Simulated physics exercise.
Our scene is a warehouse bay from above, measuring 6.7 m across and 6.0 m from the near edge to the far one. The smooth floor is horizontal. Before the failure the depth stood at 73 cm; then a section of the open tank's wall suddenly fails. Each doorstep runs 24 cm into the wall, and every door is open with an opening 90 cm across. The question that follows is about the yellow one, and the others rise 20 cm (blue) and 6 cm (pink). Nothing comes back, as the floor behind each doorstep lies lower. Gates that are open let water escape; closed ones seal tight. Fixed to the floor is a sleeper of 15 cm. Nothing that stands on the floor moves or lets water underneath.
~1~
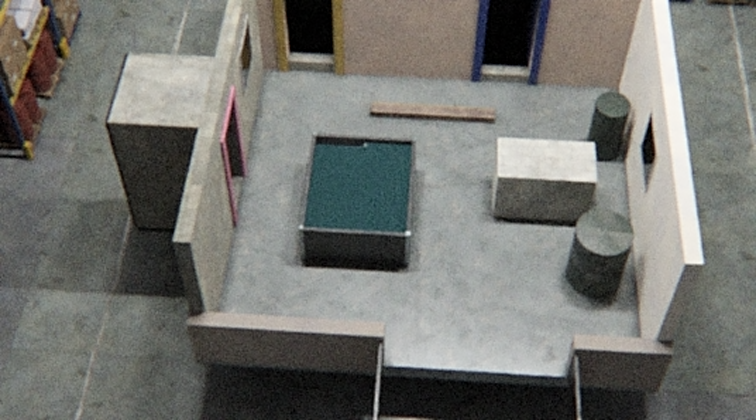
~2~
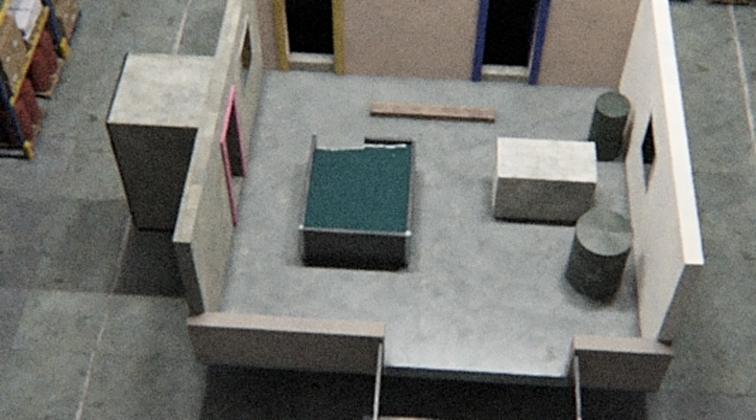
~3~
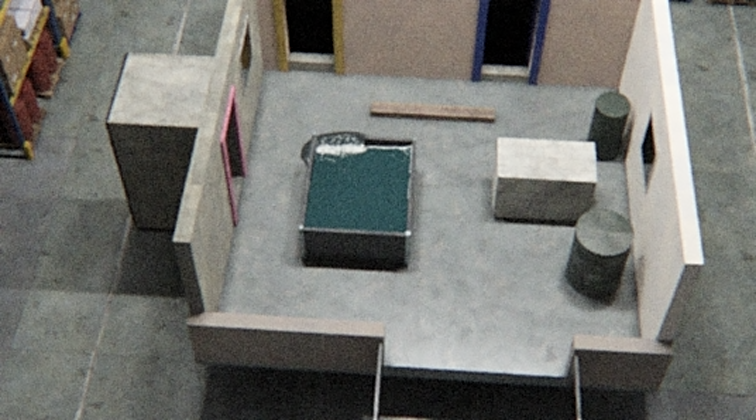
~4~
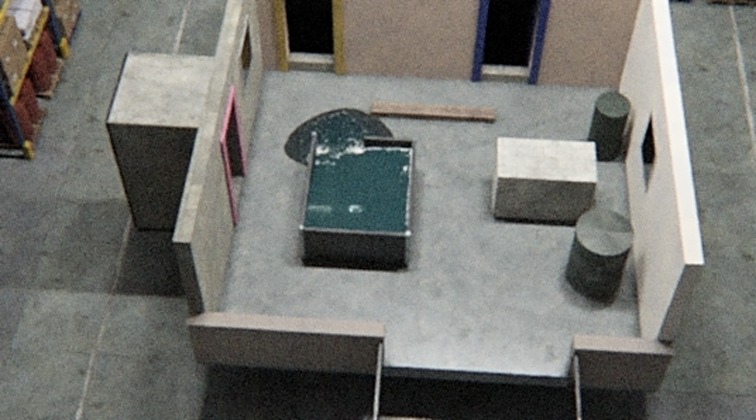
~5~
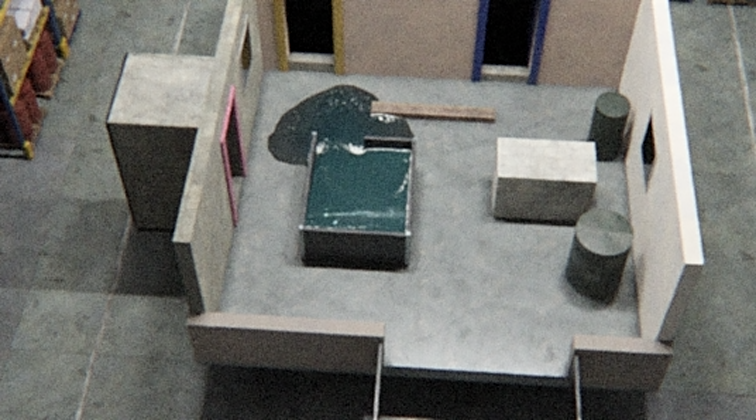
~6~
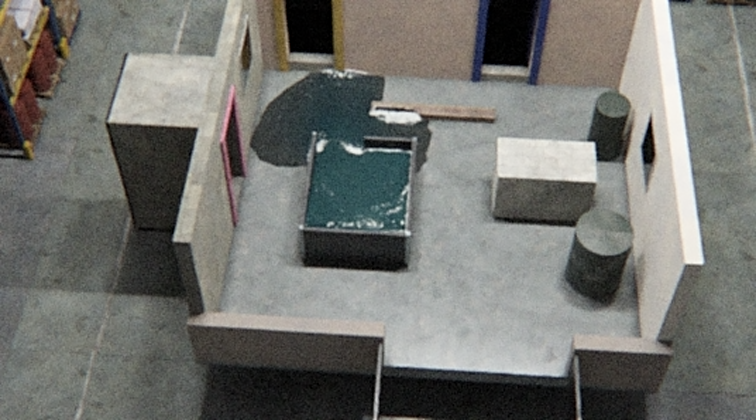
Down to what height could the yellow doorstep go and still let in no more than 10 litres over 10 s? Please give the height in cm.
I would say down to about 31 cm.
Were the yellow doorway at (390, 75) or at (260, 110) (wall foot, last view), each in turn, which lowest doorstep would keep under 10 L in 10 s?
Roughly 28 cm, then roughly 25 cm.
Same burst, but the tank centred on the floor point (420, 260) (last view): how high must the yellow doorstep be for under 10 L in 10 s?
Some 21 cm.
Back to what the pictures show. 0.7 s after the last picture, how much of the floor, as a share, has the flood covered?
Some 20 in a hundred.
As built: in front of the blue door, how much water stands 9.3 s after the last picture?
It works out to about 8.0 centimetres deep.
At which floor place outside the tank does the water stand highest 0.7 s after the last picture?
Look close to (273, 72).
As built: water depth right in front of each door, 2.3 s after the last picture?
In cm: Blue 4, yellow 24, pink 4.
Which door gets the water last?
Pink.
Then, 0.7 s after the last picture water covers 20 % of the floor, deepest (50 cm) near (273, 72); 32 cm at the yellow door, 2 litres in over its 26 cm doorstep.
Then, 2.3 s after the last picture water covers 40 % of the floor, deepest (26 cm) near (356, 104); 24 cm at the yellow door, 35 litres in over its 26 cm doorstep.
Then, 9.3 s after the last picture water covers 95 % of the floor, deepest (14 cm) near (543, 174); 9 cm at the yellow door, 36 litres in over its 26 cm doorstep.
At the yellow door as built, the water peaked near 37 cm, 1.3 s after the last picture.
Run again over the same 10 s with other heights there, 26 litres in over 27.5 cm, 2 litres over 37 cm. The limit of 10 litres is kept from about 31 cm up.
